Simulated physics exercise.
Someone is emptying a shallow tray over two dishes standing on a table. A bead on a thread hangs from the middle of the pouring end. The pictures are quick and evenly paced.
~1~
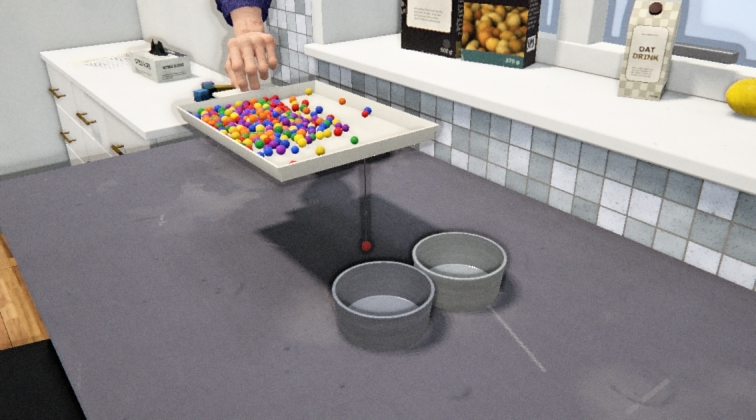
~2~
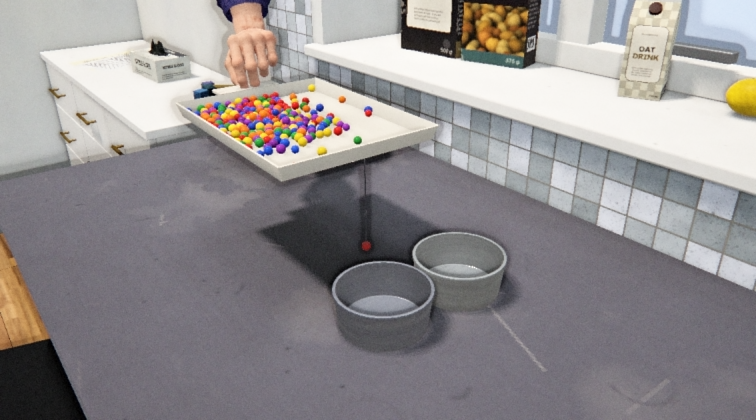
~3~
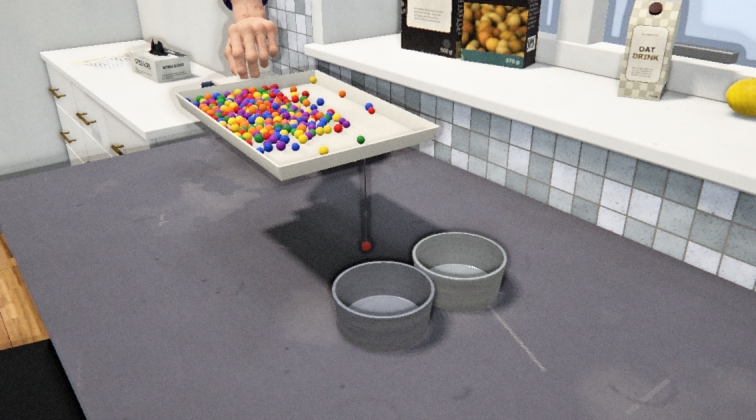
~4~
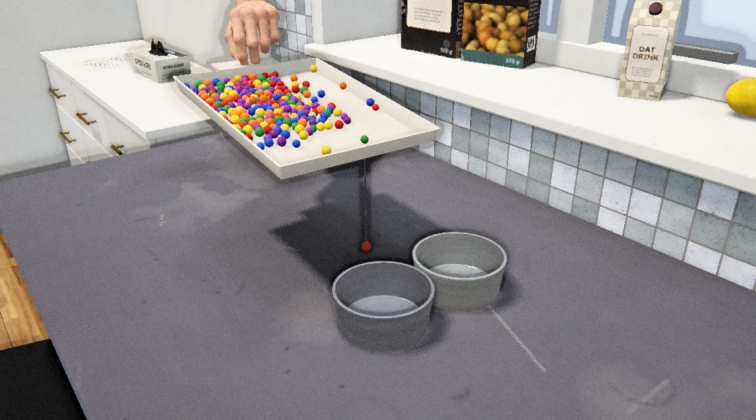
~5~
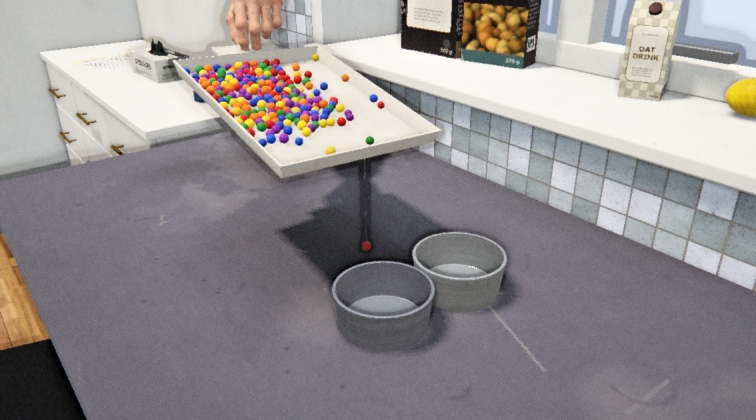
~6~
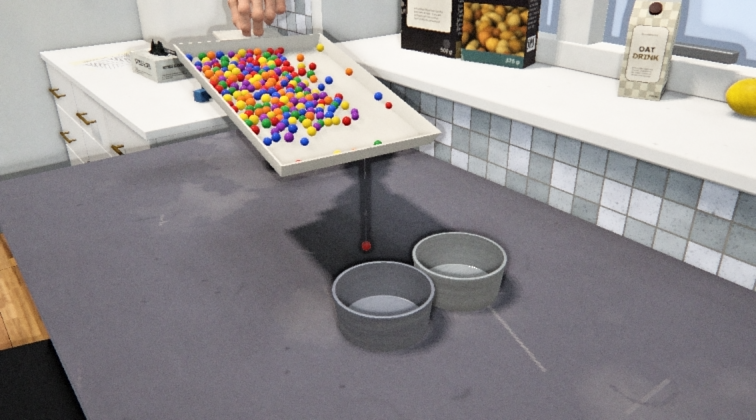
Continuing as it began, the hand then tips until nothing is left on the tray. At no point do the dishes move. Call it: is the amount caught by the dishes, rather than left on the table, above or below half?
Above half.
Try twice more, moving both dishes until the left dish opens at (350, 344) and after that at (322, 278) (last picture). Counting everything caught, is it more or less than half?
At place one the minor share; at place two the minor share.
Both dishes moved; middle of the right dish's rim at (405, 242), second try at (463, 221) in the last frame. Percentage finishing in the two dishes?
About 30 per cent, then about 40 per cent.
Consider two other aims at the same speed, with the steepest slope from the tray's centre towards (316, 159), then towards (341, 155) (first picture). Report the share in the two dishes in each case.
First case about 20 percent; second case about 60 percent.
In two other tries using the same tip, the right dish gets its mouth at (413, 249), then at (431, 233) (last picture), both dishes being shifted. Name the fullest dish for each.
For the two places in order: The rightward one, the rightward one.
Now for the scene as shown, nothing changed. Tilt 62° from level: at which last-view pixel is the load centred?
Roughly at (397, 155).
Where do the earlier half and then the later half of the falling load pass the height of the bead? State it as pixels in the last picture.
First around (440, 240), afterwards around (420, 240).
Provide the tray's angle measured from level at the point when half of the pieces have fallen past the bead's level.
Angle: Approx. 80 degrees.
Just after the last frame, tray tipped steeply; roughly half on the tray; about a tenth in the left dish; about a tenth in the right dish; just a few outside both; roughly a quarter in the air.
A moment on, tray tipped past a quarter turn; roughly a quarter in the left dish; roughly half in the right dish; about a tenth outside both; about a tenth in the air.
Further on, tray tipped past a quarter turn; roughly a third in the left dish; roughly half in the right dish; about a tenth outside both.
When it is over, tray tipped past a quarter turn; roughly a third in the left dish; roughly half in the right dish; about a tenth outside both.
